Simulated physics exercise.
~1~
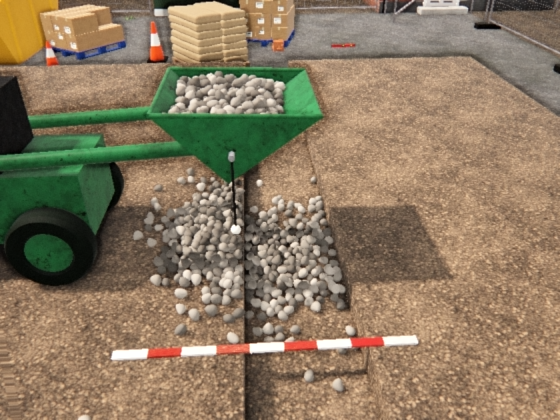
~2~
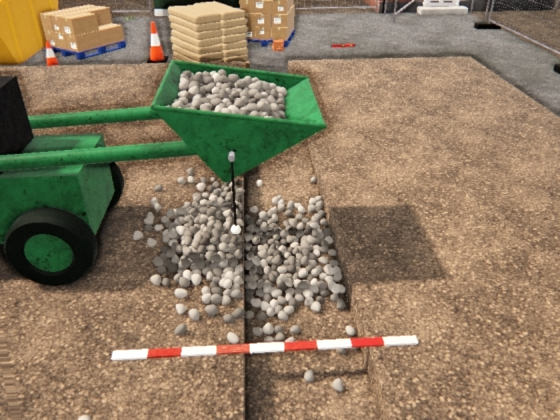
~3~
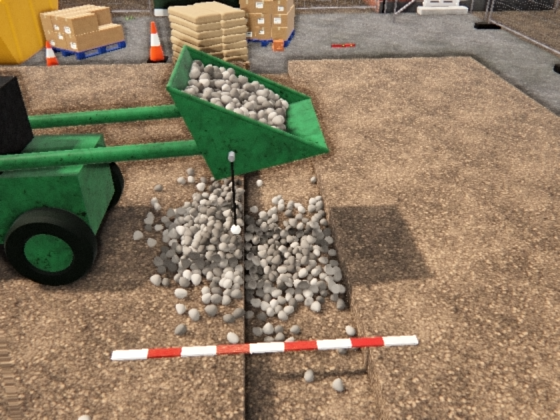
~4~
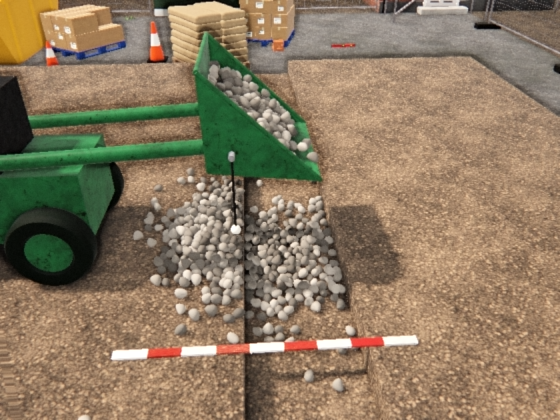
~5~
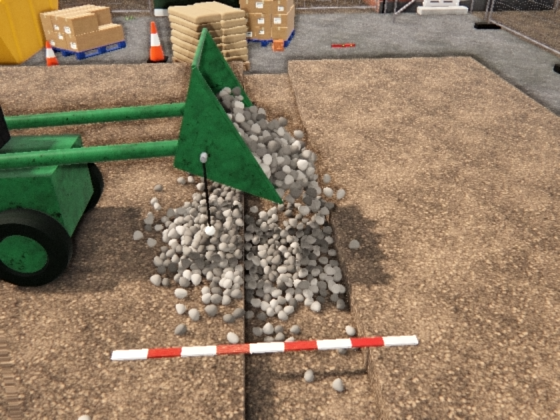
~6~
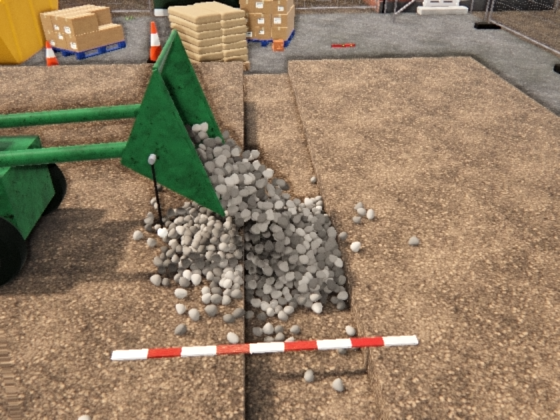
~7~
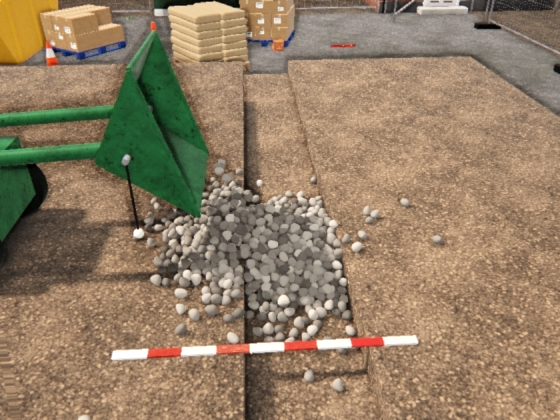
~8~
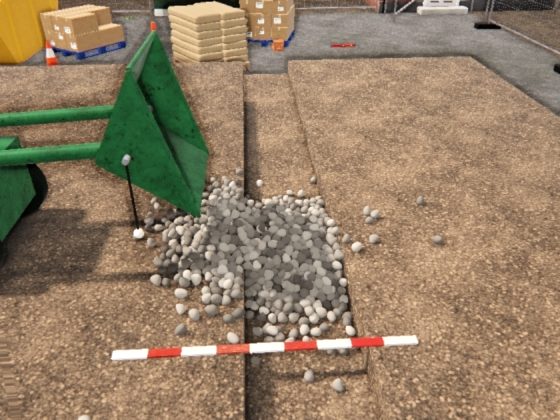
The clip opens on a green loader holding a bucket heaped with smooth grey stones above a trench in brown ground, where an earlier pile already lies loose behind a red and white striped staff. The bucket starts to tip toward the right, and its stones stay inside at first. As it tilts steeply, the stones pour over the lip into the trench while the loader backs away to the left. A few roll onto the ground beyond the trench. At the end the bucket hangs still and steeply tipped, with stones heaped in the trench and spread along its left side.
